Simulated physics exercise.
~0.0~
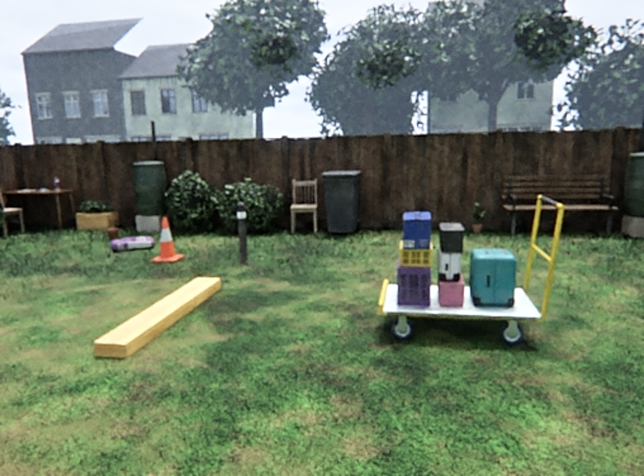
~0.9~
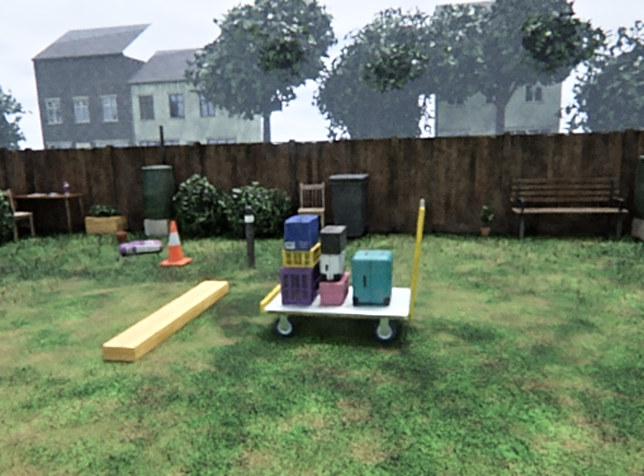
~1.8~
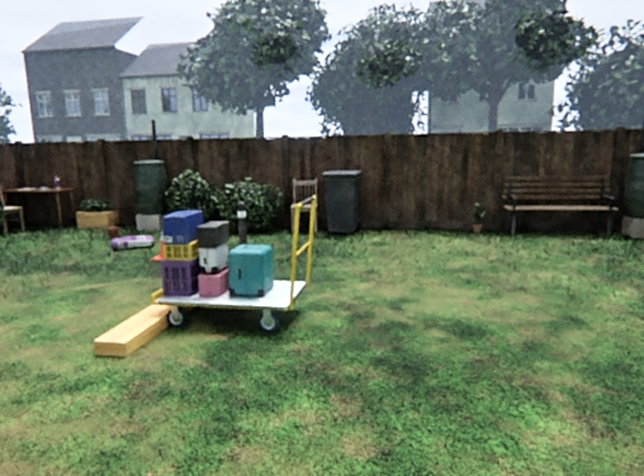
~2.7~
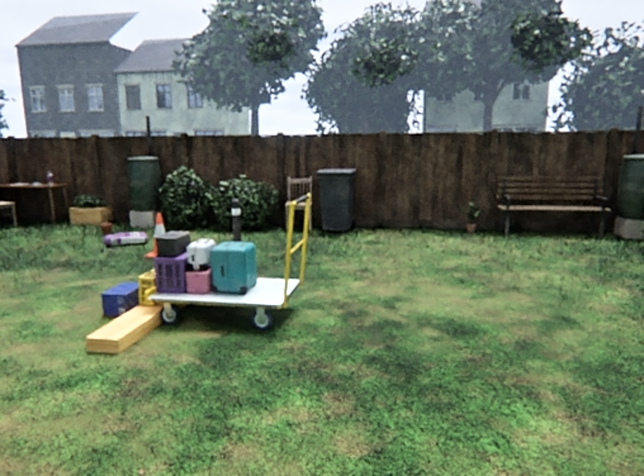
A flatbed trolley stacked with crates and suitcases rolled left across a lawn and stopped at a low wooden step, and the blue box and yellow crate tumbled off its front while the teal suitcase and the rest stayed aboard.
